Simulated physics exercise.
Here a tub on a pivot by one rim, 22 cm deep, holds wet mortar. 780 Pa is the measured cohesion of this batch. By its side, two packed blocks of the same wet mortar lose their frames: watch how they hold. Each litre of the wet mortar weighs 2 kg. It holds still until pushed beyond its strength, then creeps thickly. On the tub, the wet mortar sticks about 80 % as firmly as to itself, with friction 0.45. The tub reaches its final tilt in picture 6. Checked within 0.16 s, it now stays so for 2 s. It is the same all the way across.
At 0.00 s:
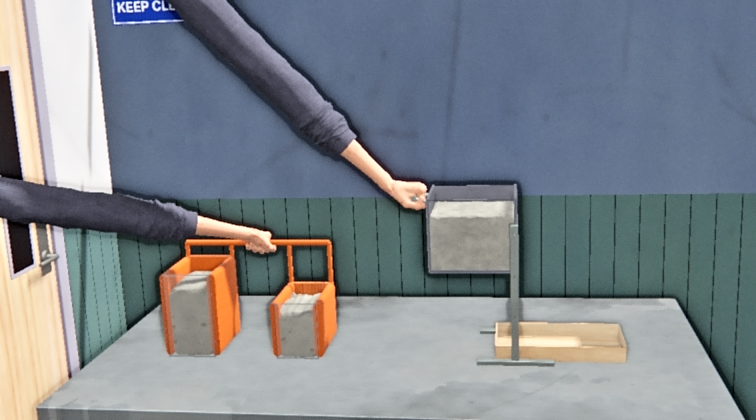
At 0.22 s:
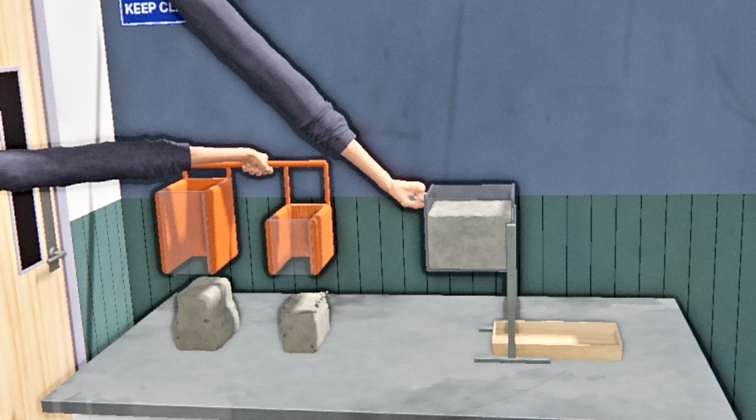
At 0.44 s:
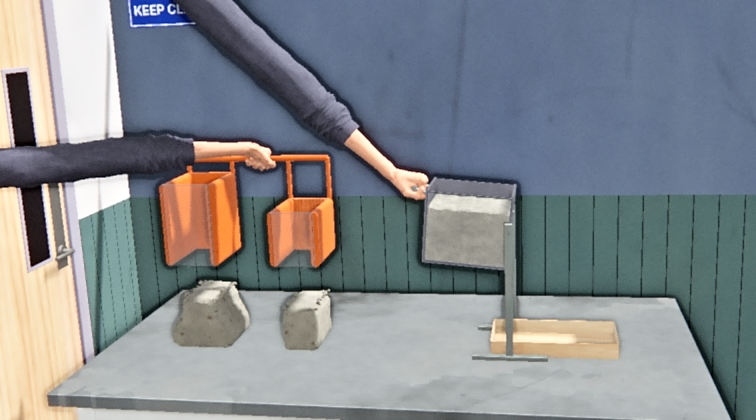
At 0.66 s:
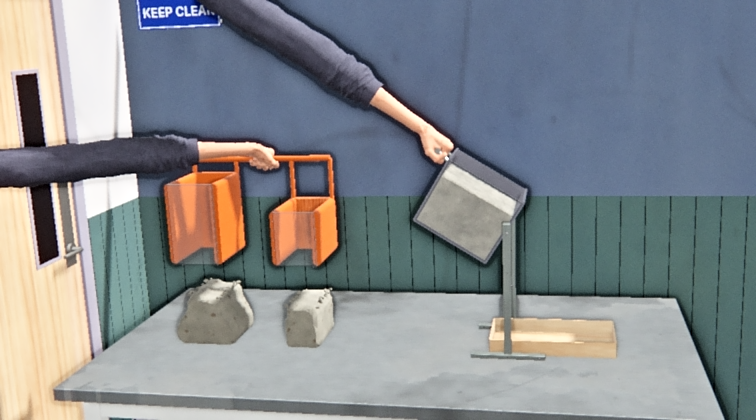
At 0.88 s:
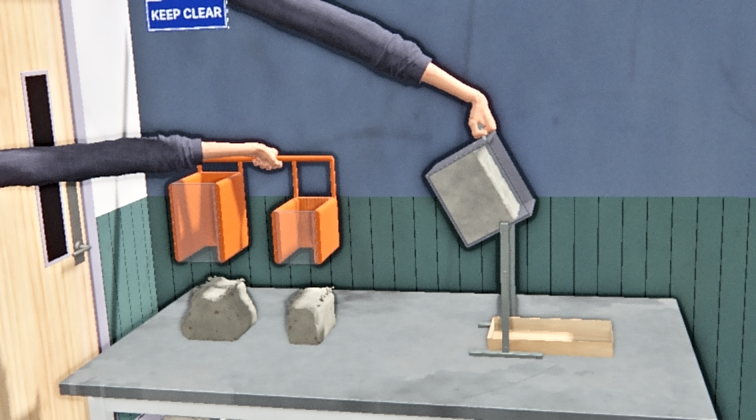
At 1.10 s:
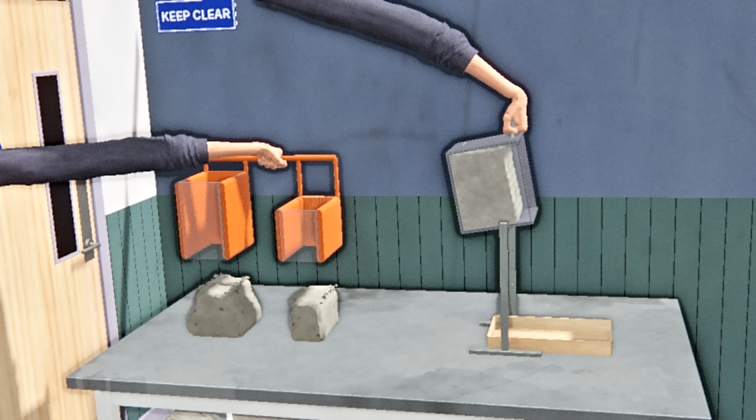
Two orange moulds lift off grey blocks, then a hand tilts a grey tub.
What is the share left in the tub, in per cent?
About 99 %.
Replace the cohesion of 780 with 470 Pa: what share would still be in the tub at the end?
65 %.
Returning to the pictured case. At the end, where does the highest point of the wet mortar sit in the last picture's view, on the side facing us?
Close to pixel (469, 163).
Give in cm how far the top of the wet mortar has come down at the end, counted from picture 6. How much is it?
4 cm.
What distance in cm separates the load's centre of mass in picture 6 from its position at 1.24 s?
2 cm.
After 1.24 s, the tub is at 80 degrees and holds 100 %.
After 1.41 s, the tub is at 80 degrees and holds 100 %.
After 1.58 s, the tub is at 80 degrees and holds 99 %.
After 1.75 s, the tub is at 80 degrees and holds 99 %.
After 3.10 s, the tub is at 80 degrees and holds 99 %.
